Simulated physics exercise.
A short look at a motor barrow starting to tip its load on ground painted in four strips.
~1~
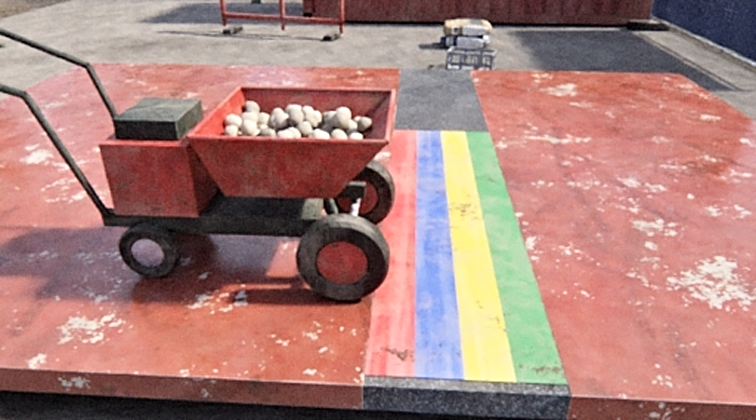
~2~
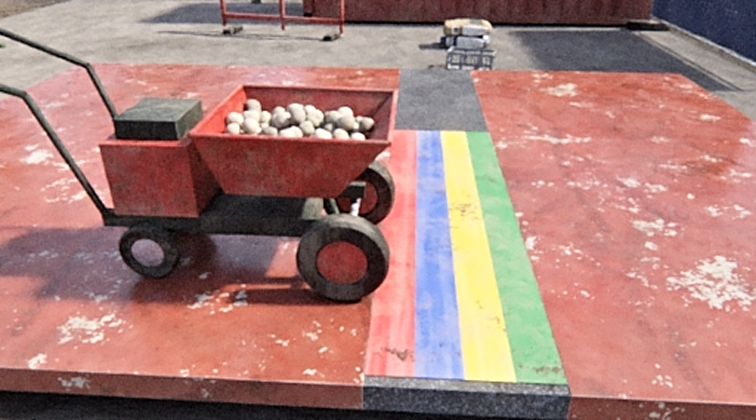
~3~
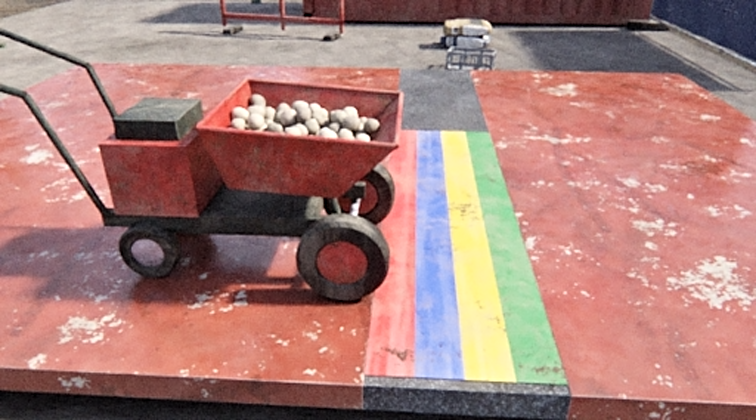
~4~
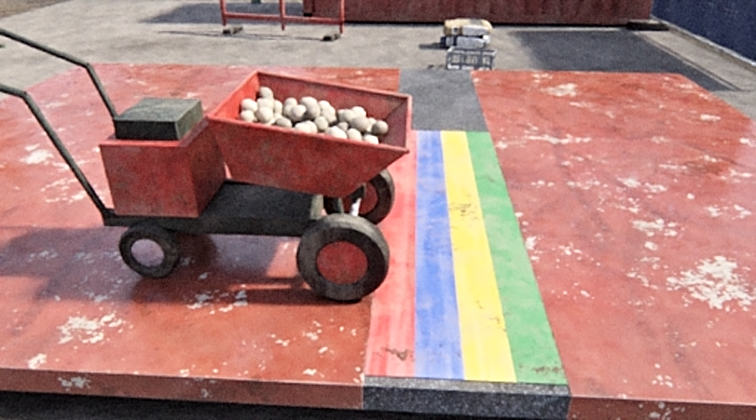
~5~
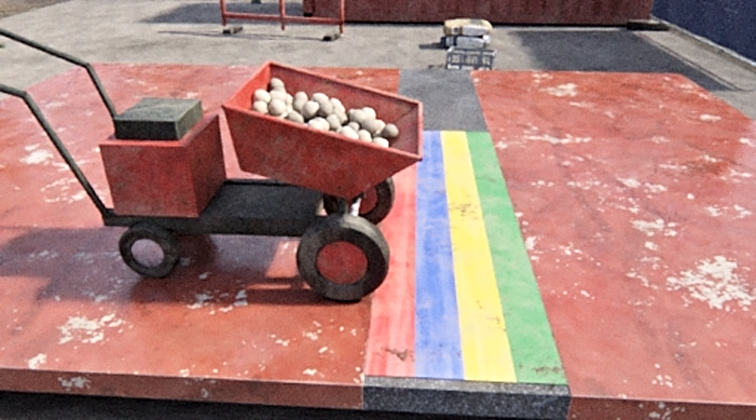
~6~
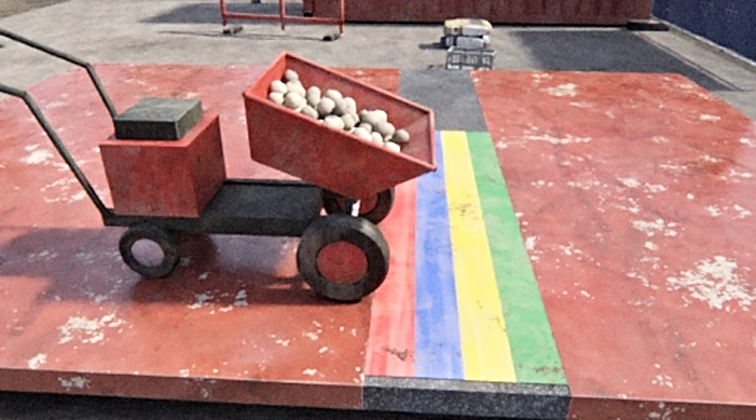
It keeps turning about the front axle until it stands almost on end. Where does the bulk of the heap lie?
The heap favours the green strip.
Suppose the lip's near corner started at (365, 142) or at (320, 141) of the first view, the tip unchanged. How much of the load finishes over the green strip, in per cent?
Roughly 30 per cent, and 20 per cent.
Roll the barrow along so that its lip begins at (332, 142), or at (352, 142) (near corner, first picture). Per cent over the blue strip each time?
Near 20 % and 10 %.
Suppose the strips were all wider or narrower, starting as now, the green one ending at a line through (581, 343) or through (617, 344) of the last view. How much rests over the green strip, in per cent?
Roughly 30 per cent, and 30 per cent.
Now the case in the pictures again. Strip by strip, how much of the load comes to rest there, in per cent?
About: Red strip 0, blue strip 0, yellow strip 15, green strip 35 per cent.
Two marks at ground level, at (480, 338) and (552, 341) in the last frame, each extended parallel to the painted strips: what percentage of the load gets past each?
About 80 and 30 per cent.
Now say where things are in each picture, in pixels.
In the first picture, lip of the skip (386, 143), level; top of the load (295, 120), river pebbles; red strip (392, 329); blue strip (438, 331); yellow strip (483, 333); green strip (530, 335).
In the second picture, lip of the skip (389, 144), tipped barely; top of the load (297, 119).
In the third picture, lip of the skip (396, 147), tipped barely; top of the load (289, 118).
In the fourth picture, lip of the skip (407, 152), tipped a little; top of the load (283, 126).
In the fifth picture, lip of the skip (420, 159), tipped a little; top of the load (278, 117).
In the sixth picture, lip of the skip (434, 169), tipped clearly; top of the load (292, 109); red strip (392, 329); blue strip (438, 331); yellow strip (483, 333); green strip (530, 335).
Just after the last frame, skip tipped steeply; every one in the skip.
A moment on, skip tipped right over; the larger part in the skip; about a tenth over the yellow strip; about a tenth over the green strip; just a few off the paint.
Further on, skip tipped right over; roughly a quarter in the skip; just a few over the blue strip; roughly a quarter over the yellow strip; roughly a third over the green strip; roughly a quarter off the paint.
When it is over, skip tipped right over; roughly a quarter in the skip; not one over the red strip; just a few over the blue strip; roughly a quarter over the yellow strip; roughly a third over the green strip; roughly a quarter off the paint.
